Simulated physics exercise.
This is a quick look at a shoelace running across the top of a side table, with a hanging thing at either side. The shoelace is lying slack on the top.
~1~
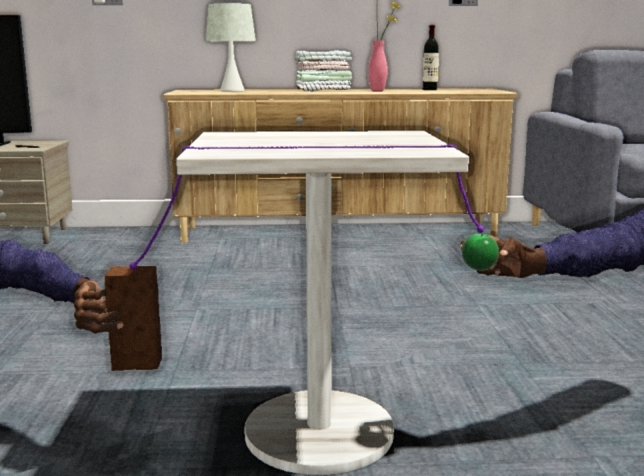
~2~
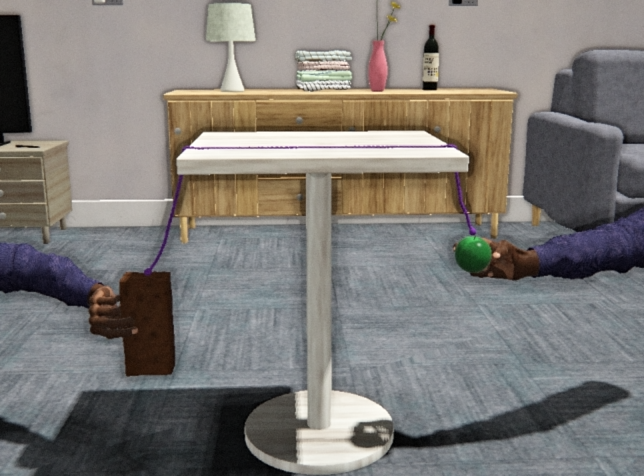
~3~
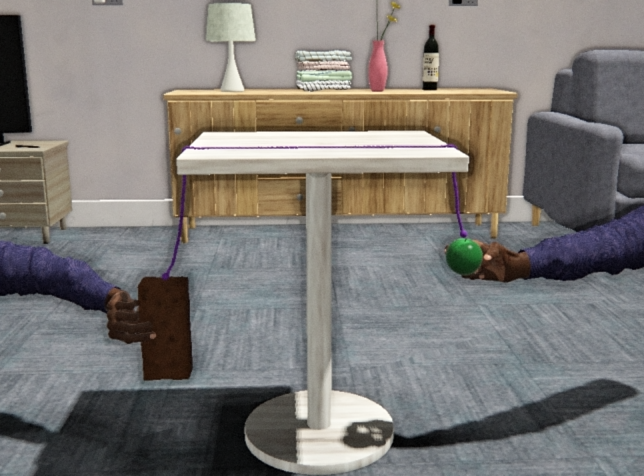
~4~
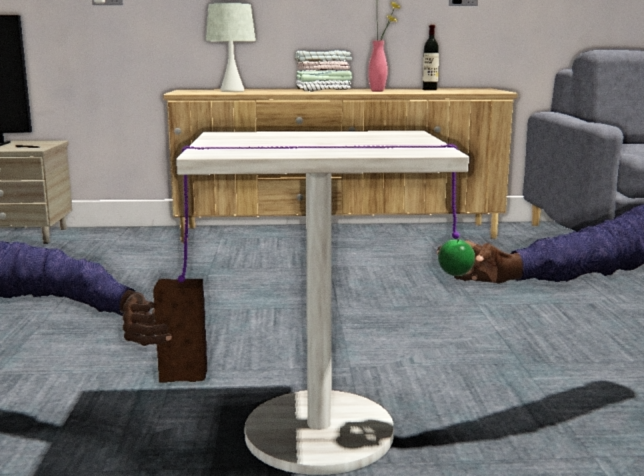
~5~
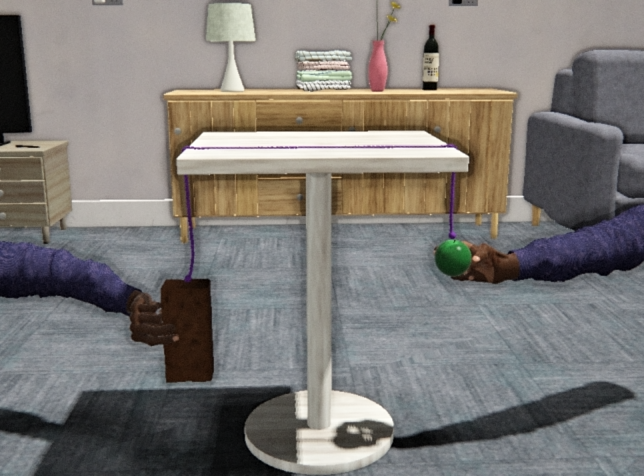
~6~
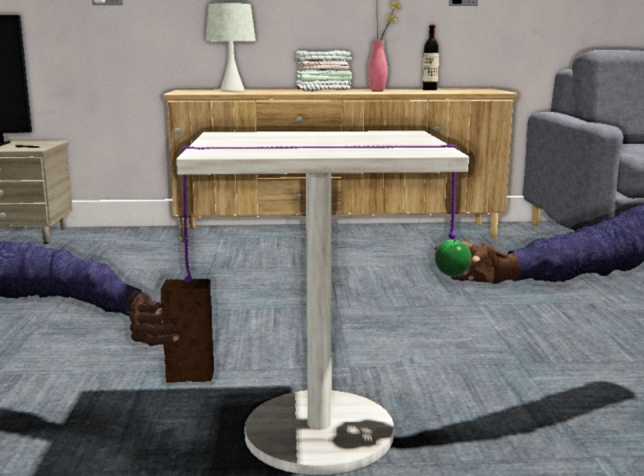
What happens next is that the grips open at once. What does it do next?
It travels to the left.
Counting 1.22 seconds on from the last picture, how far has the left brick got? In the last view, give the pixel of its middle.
At about (202, 415).
Then, 0.62 s after the last picture, left brick down on the floor near (206, 413); right apple pulled up onto the top.
Then, 1.22 s after the last picture, left brick down on the floor near (202, 415); right apple down on the floor.
At rest, left brick down on the floor near (202, 415); right apple down on the floor. The shoelace sinks on the left side.
